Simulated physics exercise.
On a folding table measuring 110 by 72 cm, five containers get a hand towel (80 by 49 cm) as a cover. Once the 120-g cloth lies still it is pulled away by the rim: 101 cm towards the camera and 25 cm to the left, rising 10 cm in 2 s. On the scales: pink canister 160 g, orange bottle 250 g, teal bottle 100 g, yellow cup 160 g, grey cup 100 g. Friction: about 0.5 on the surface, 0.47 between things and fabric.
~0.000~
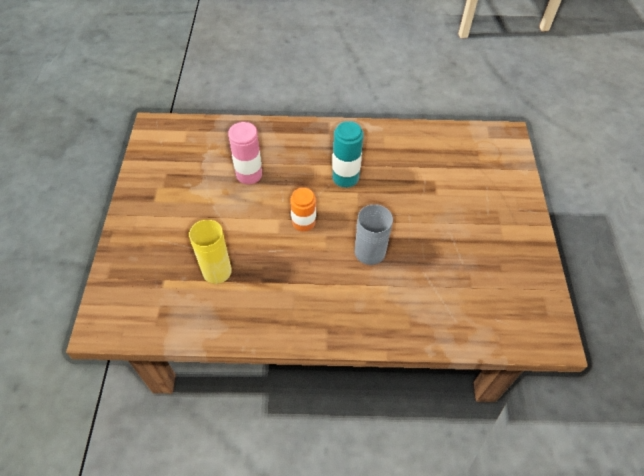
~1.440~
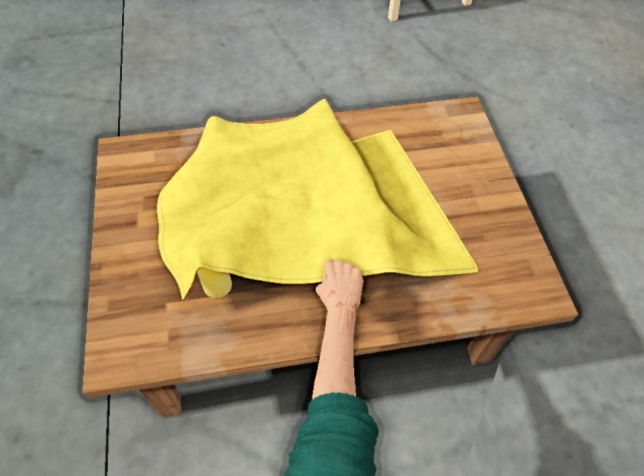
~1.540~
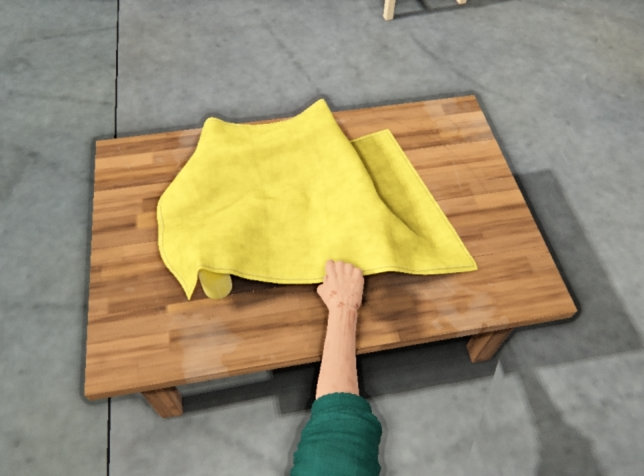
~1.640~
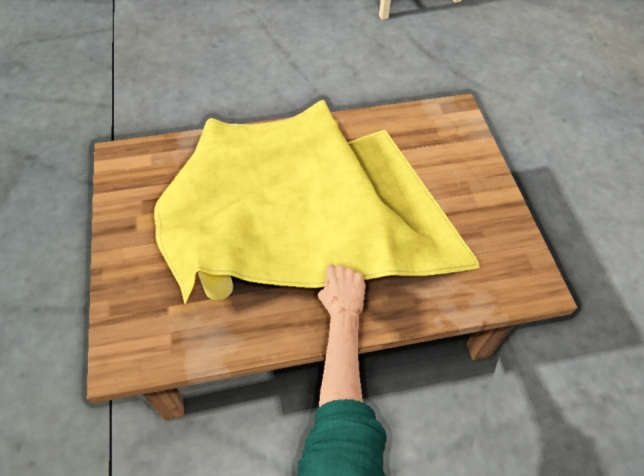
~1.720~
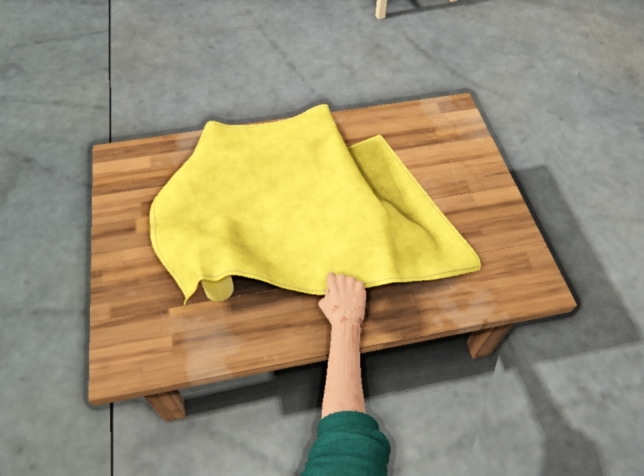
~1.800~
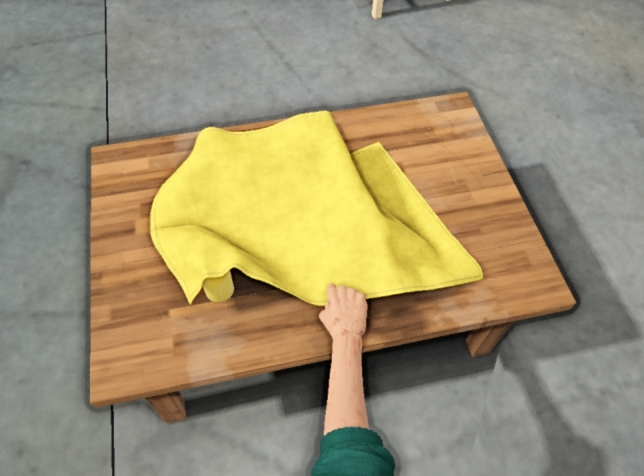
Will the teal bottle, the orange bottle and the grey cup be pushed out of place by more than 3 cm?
Result: Teal bottle keeps its place, orange bottle keeps its place, grey cup moves.
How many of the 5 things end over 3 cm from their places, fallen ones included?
1 of them.
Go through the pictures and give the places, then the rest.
Grey cup (375, 218), 14 cm tall; orange bottle (303, 196), 10 cm tall; pink canister (243, 132), 16 cm tall; teal bottle (349, 130), 17 cm tall; yellow cup (206, 233), 16 cm tall, in the first picture.
Hand towel corners (184, 299) (197, 167) (390, 130) (478, 272); grip (330, 280), in the second picture.
Hand towel corners (190, 300) (199, 168); grip (331, 280), in the third picture.
Hand towel corners (187, 304) (198, 171); grip (332, 285), in the fourth picture.
Hand towel corners (185, 306) (192, 171); grip (332, 293), in the fifth picture.
Hand towel corners (191, 304) (183, 171) (378, 143) (482, 279); grip (332, 304), in the sixth picture.
By 2.2 s, middle of the hand towel at (330, 323); grey cup on its side, 13 cm off its start.
By 2.7 s, middle of the hand towel at a place out of view; grey cup on its side, 29 cm off its start.
By 3.1 s, middle of the hand towel at a place out of view; grey cup over the edge.
By 3.5 s, middle of the hand towel at a place out of view; grey cup over the edge.
By 4.3 s, middle of the hand towel at a place out of view; grey cup over the edge, teal bottle 0 cm off its start at (318, 128), orange bottle 0 cm off its start at (289, 200).
